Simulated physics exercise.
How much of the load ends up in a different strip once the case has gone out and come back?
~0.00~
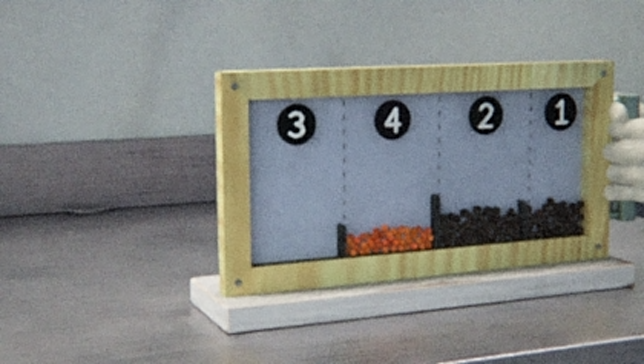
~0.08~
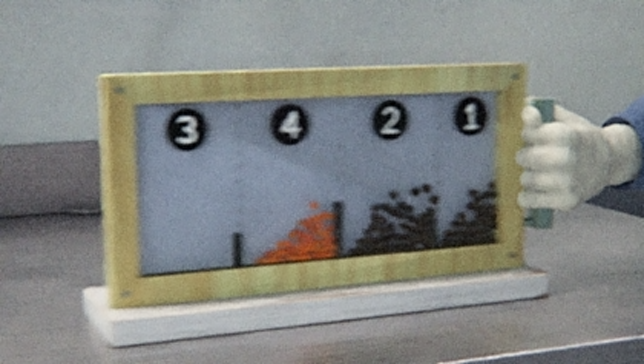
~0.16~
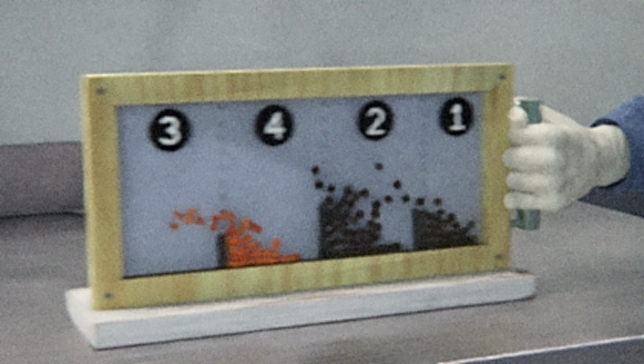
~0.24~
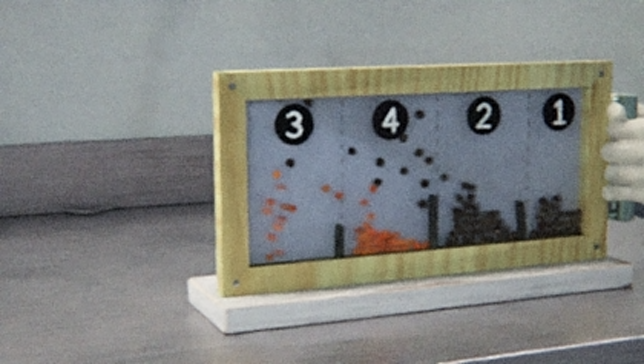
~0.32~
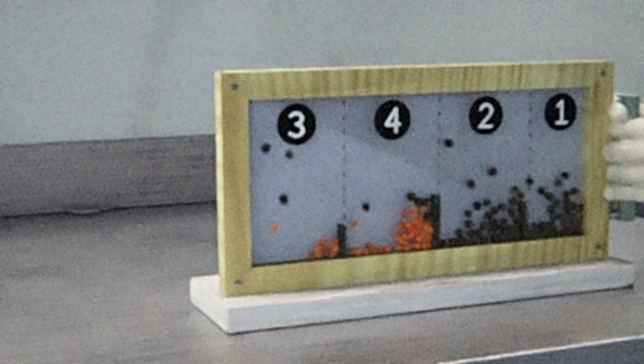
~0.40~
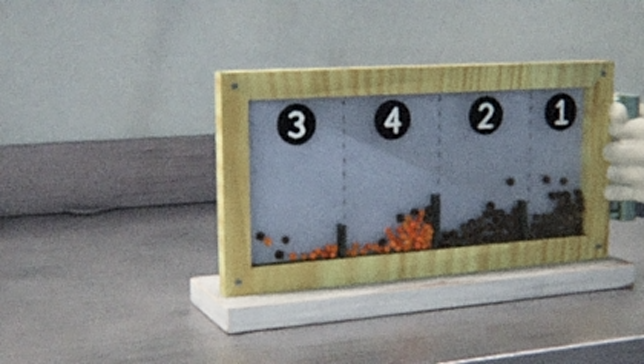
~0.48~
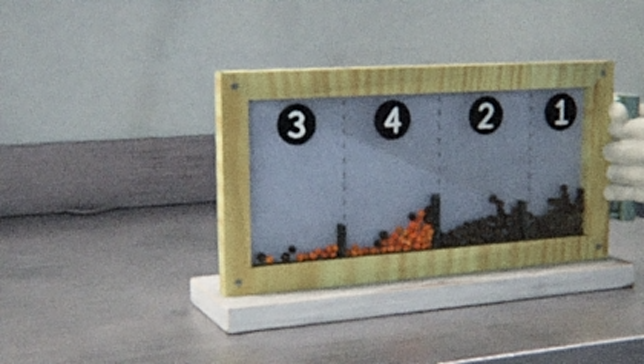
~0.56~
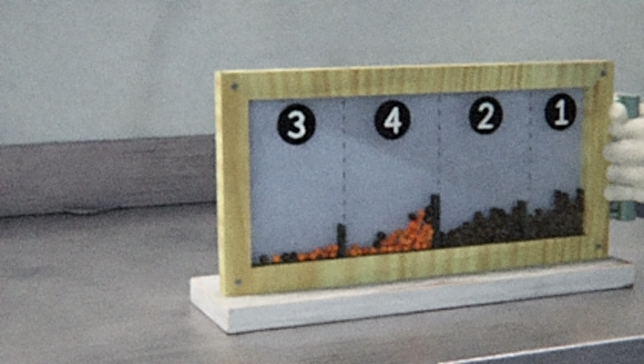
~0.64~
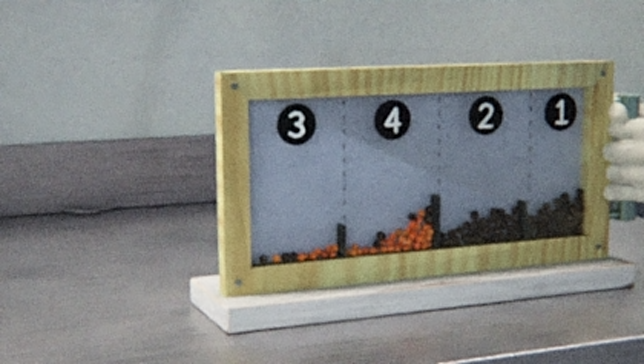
Only part of it changes strip. Some orange pills and a few dark ones hop the dividers to the left, while most of the load stays in its original strips.
The clip opens on an upright, wood-framed case with a clear face, its leftmost strip empty, orange pills in the next and dark ones in the two on the right. A pale-gloved hand at the right side slides it left along the counter, and the pills heap up toward the right within their strips. As the case slows and is brought back right, pills fly leftward over the low dividers. Back where it began, the case stays still while they drop and settle. It ends with uneven piles and a thin, mostly orange scatter in the leftmost strip.
